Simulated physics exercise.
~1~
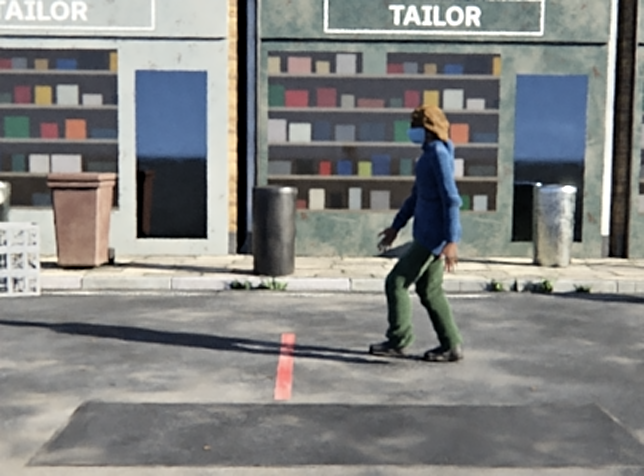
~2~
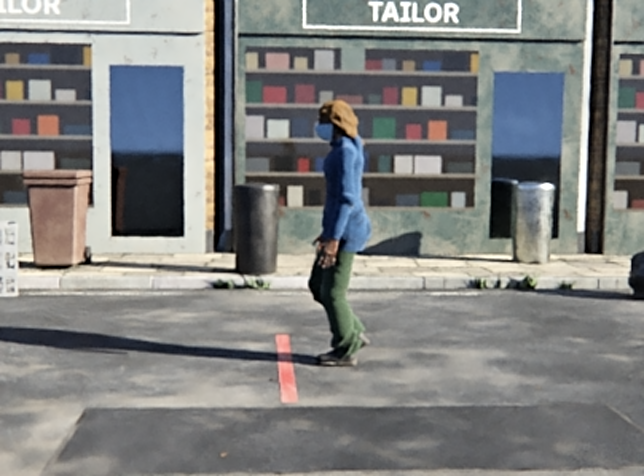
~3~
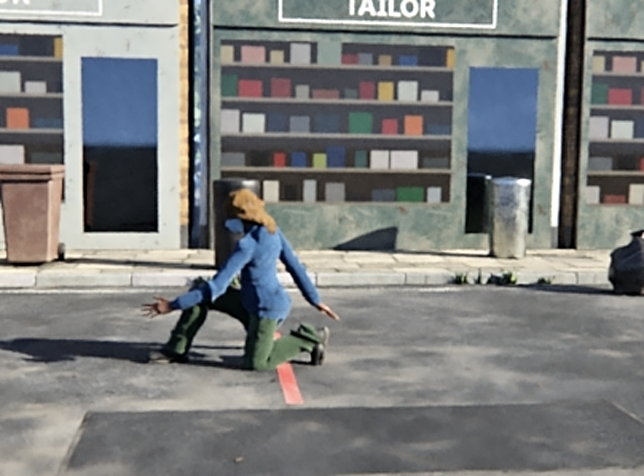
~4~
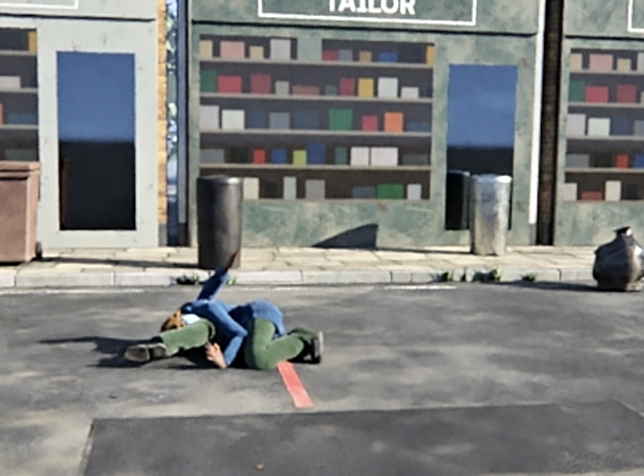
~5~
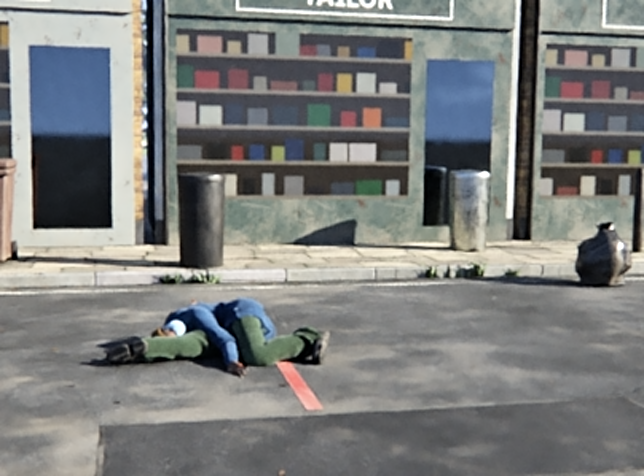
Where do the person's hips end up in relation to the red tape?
The person's hips end up past the red tape, on its left side, as the person lies on the road.
A person in a blue top walks left, crumples at the red tape and lies still.
